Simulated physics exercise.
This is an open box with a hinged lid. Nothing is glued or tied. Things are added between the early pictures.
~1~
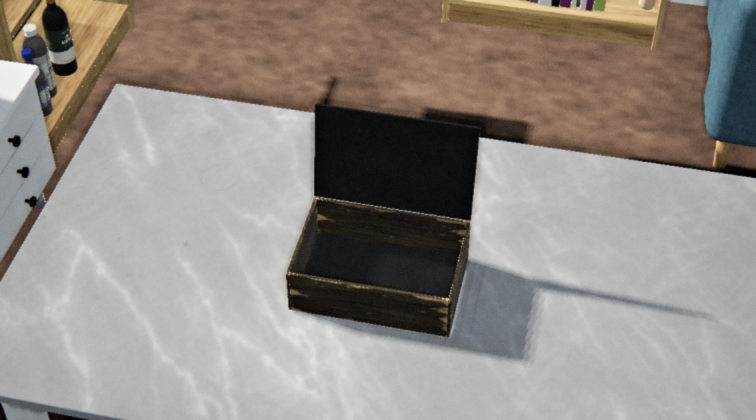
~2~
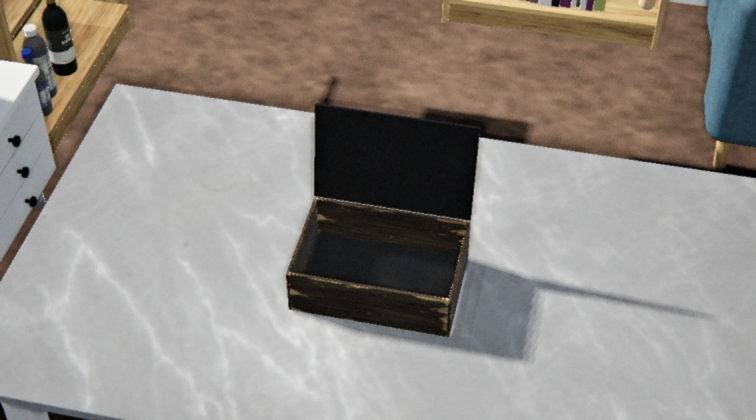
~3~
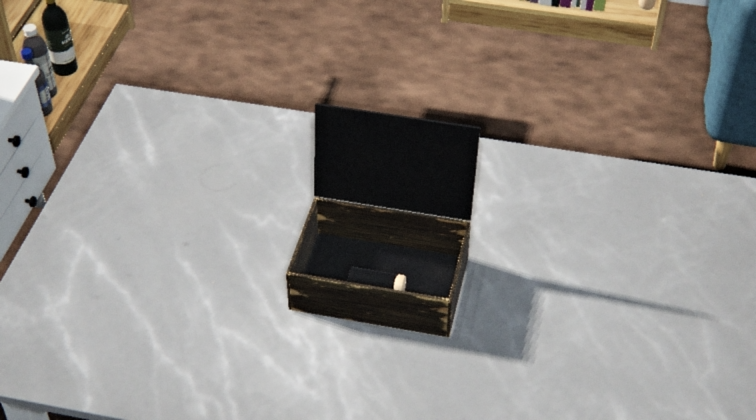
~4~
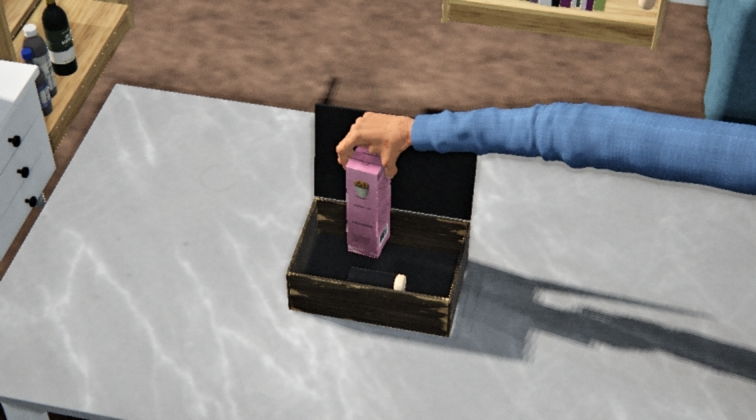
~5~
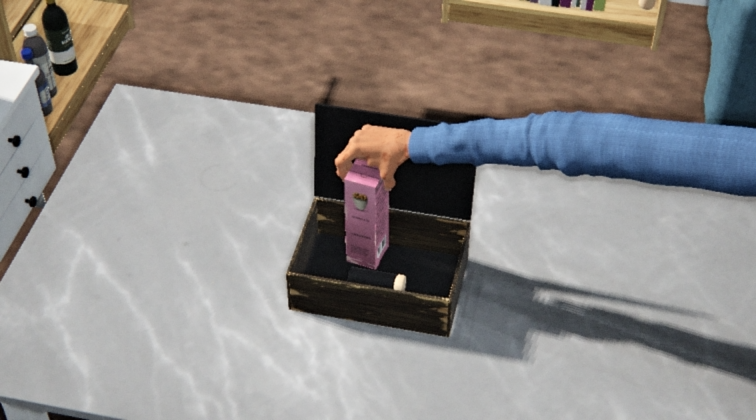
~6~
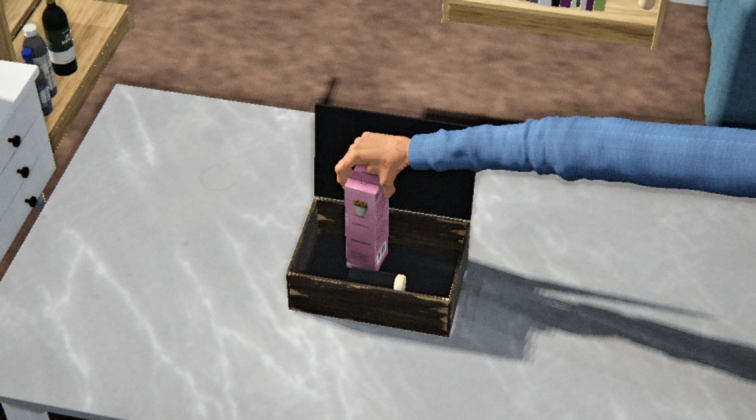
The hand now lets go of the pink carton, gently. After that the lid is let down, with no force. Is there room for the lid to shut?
Outcome: The lid will not close.
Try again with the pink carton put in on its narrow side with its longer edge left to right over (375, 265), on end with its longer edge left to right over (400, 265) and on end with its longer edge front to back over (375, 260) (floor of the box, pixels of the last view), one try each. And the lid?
In the first case it closes; in the second case it stays ajar; in the third case it stays ajar.
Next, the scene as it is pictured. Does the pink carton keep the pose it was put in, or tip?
The pink carton tips.
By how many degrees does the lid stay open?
Some 20° above the rim.
Then, 1.60 s past the last view, lid 78° above the rim.
Then, 2.20 s past the last view, lid 50° above the rim; pink carton rocked 25° from its first pose near (357, 237).
Then, 2.40 s past the last view, lid 23° above the rim; pink carton rocked 53° from its first pose near (353, 258); black shaker displaced a little.
Finally, lid 22° above the rim; down or leaning hard in the box, pink carton; moved from the start, black shaker. Final places as the last picture's camera would see them, pink carton near (354, 257).
